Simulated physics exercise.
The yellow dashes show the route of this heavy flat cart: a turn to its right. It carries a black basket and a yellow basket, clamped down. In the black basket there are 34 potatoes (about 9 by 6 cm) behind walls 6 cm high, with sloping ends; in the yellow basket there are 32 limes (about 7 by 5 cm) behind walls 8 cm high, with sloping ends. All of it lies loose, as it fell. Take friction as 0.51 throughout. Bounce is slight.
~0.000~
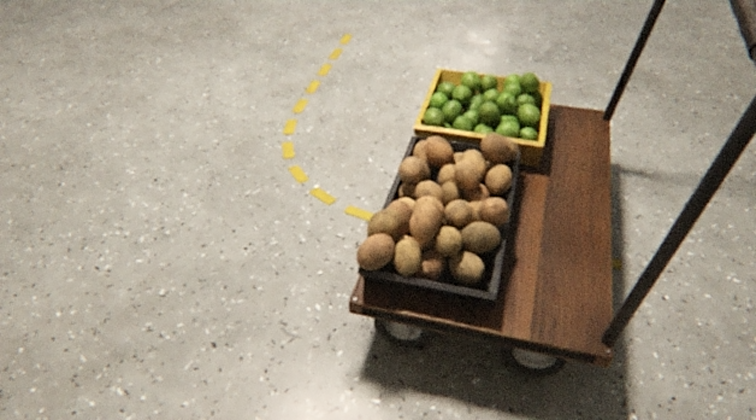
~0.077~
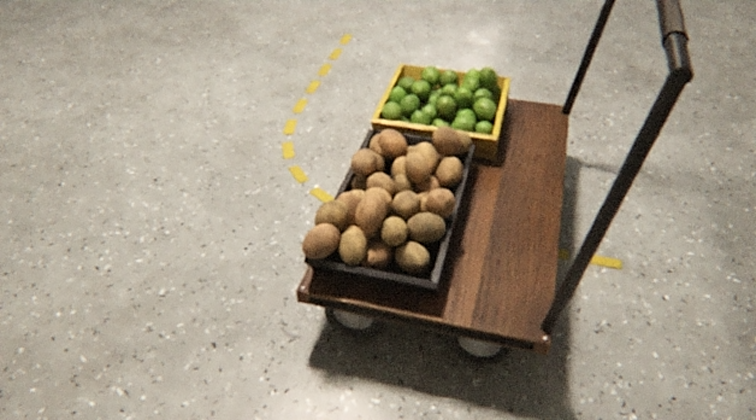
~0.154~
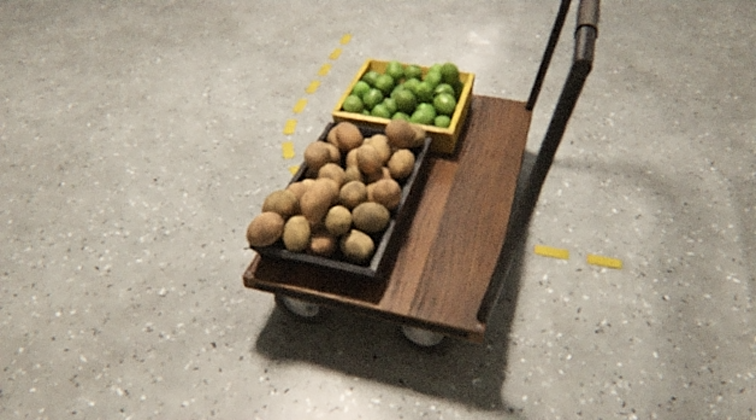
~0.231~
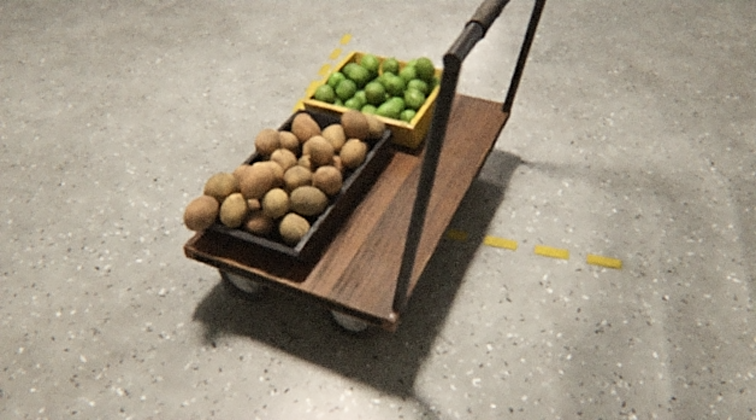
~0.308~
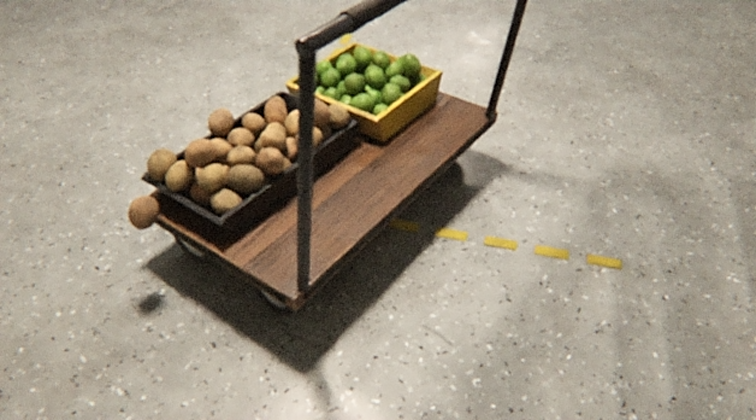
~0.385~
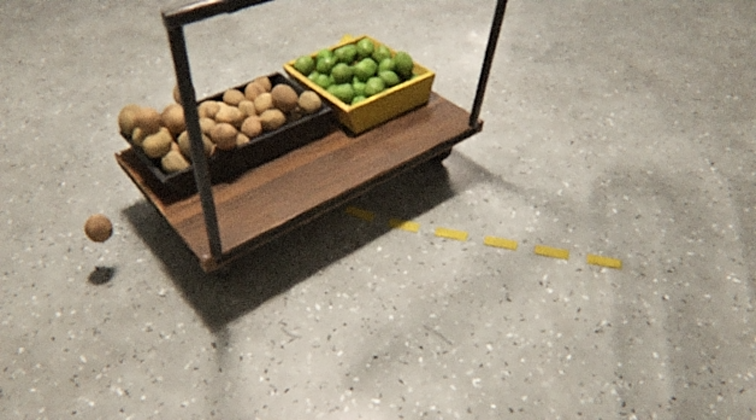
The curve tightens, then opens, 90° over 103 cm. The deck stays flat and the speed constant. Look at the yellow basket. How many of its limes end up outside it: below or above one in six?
The yellow basket loses under a sixth of its limes.
After 0.43 s, 3 of 34 out of the black basket and 0 of 32 out of the yellow basket.
After 0.56 s, 7 of 34 out of the black basket and 0 of 32 out of the yellow basket.
After 0.76 s, 9 of 34 out of the black basket and 0 of 32 out of the yellow basket.
Final count (at 1.22 s), 9 of 34 out of the black basket and 0 of 32 out of the yellow basket. Asked share, 0 of 32, 0 per cent.
